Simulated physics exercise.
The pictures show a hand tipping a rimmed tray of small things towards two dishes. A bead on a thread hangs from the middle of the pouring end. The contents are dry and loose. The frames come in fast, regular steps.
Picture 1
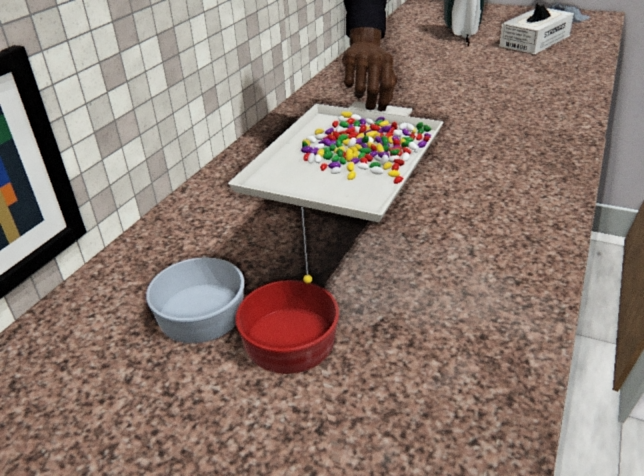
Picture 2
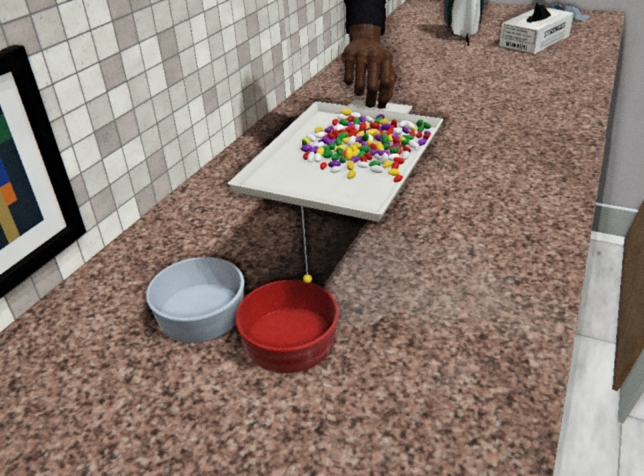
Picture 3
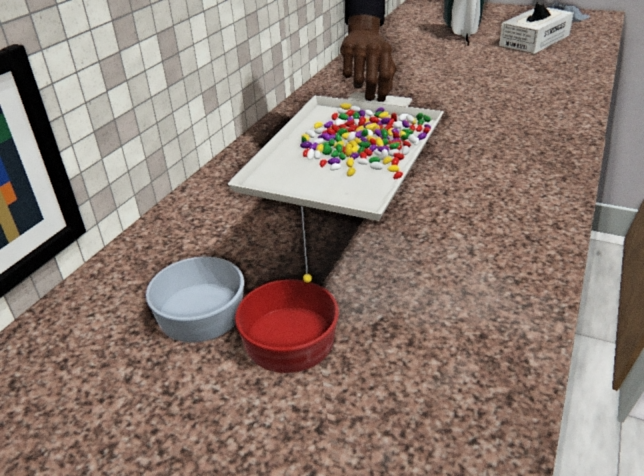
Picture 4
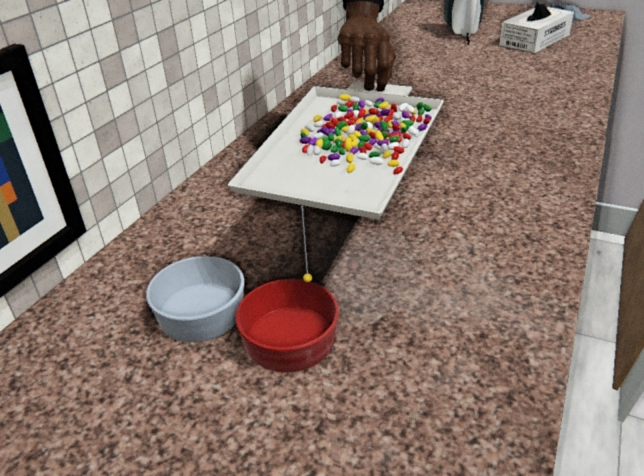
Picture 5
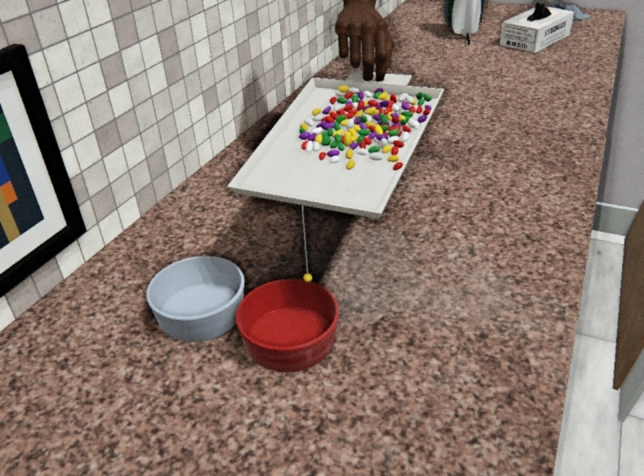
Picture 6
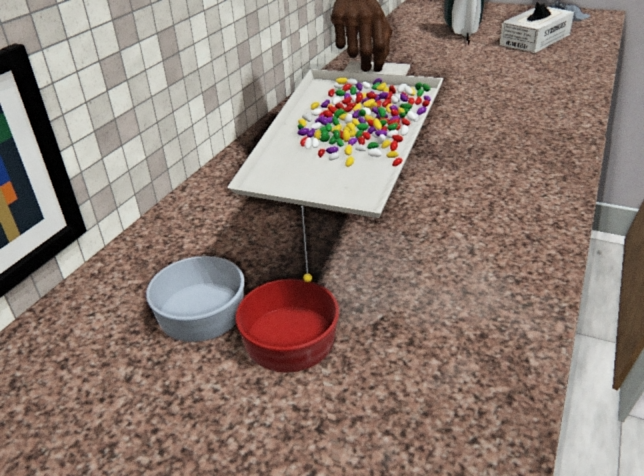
On a speckled counter, a hand gradually raises the far end of a tray of jelly beans.
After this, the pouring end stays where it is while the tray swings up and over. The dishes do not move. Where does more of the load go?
Fuller: The right-hand dish.
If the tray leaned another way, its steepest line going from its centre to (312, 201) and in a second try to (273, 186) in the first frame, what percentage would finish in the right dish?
Near 60 % and 20 %.
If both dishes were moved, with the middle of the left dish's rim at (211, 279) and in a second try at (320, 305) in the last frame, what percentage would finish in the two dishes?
About 80 and 40 per cent.
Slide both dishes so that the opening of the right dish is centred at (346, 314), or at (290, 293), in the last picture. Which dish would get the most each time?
At the first place the left dish, at the second the dish on the right.
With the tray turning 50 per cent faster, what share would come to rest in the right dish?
Roughly 50 in a hundred.
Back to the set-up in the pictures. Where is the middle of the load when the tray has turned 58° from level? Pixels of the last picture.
Close to (284, 192).
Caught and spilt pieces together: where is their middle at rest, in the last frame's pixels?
Roughly at (273, 331).
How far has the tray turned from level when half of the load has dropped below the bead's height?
At some 100 degrees.
Shortly afterwards, tray tipped steeply; near two thirds on the tray; a little in the right dish; a little in the left dish; only a few outside both; a little in the air.
Next, tray tipped right over; near a third on the tray; near a quarter in the right dish; a little in the left dish; a little outside both; a little in the air.
Some moments later, tray tipped past a quarter turn; near half in the right dish; near a quarter in the left dish; near a quarter outside both.
In the end, tray tipped past a quarter turn; near half in the right dish; near a quarter in the left dish; near a quarter outside both.
